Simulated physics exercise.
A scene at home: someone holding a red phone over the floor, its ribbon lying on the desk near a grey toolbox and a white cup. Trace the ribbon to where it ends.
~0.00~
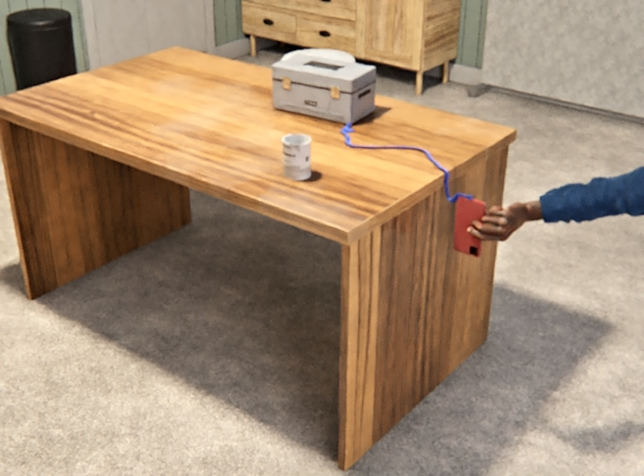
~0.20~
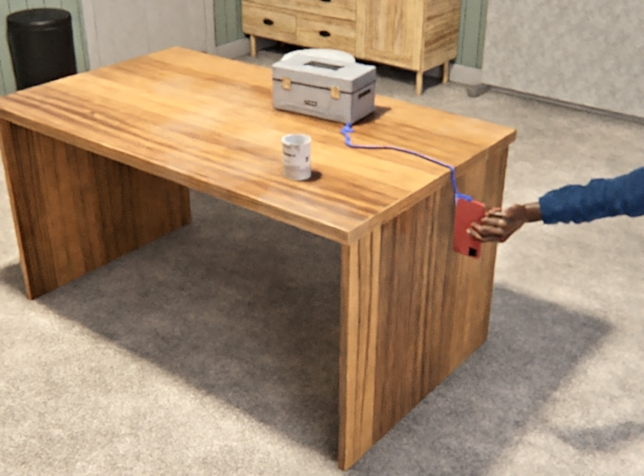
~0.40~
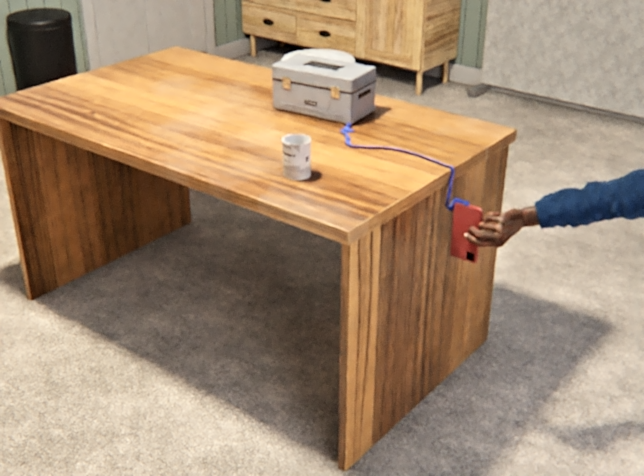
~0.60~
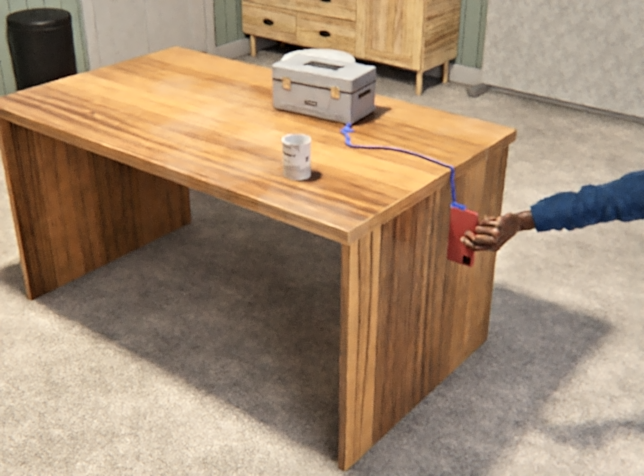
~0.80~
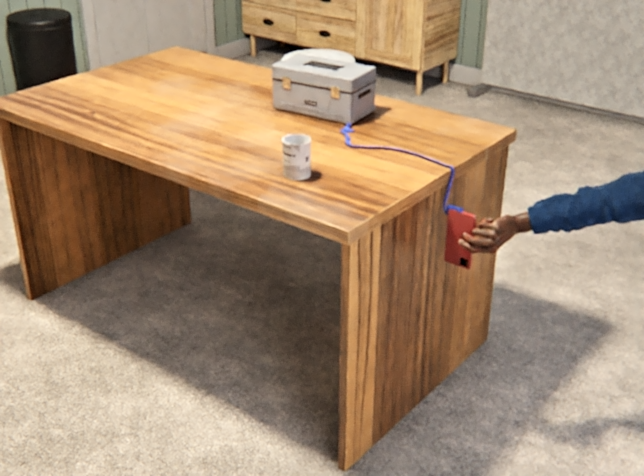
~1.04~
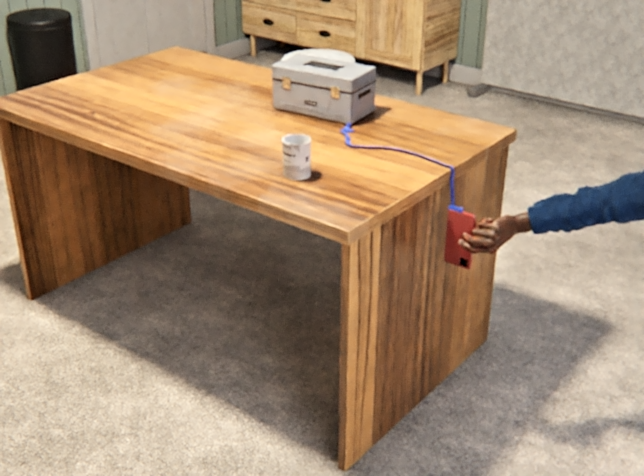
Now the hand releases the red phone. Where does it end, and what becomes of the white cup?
By the end the red phone has stayed suspended, and the white cup has held its position.
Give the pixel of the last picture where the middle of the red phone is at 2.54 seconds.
Near (449, 287).
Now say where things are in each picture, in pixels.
In the first picture, red phone (469, 227); grey toolbox (324, 65); white cup (297, 139).
In the second picture, red phone (469, 228).
In the third picture, red phone (466, 232).
In the fourth picture, red phone (462, 237); ribbon through (349, 144) (409, 152).
In the fifth picture, red phone (460, 239); ribbon through (349, 144) (409, 152).
In the sixth picture, red phone (460, 239); grey toolbox (324, 65); white cup (297, 139); ribbon tied to the toolbox, with little slack.
By 1.74 s, phone in the air near (430, 262); toolbox still; cup still.
By 2.54 s, phone in the air near (449, 287); toolbox still; cup still.
When it is over, phone in the air near (455, 294); toolbox still; cup still. The red phone ends up dangling and the white cup keeps its place.
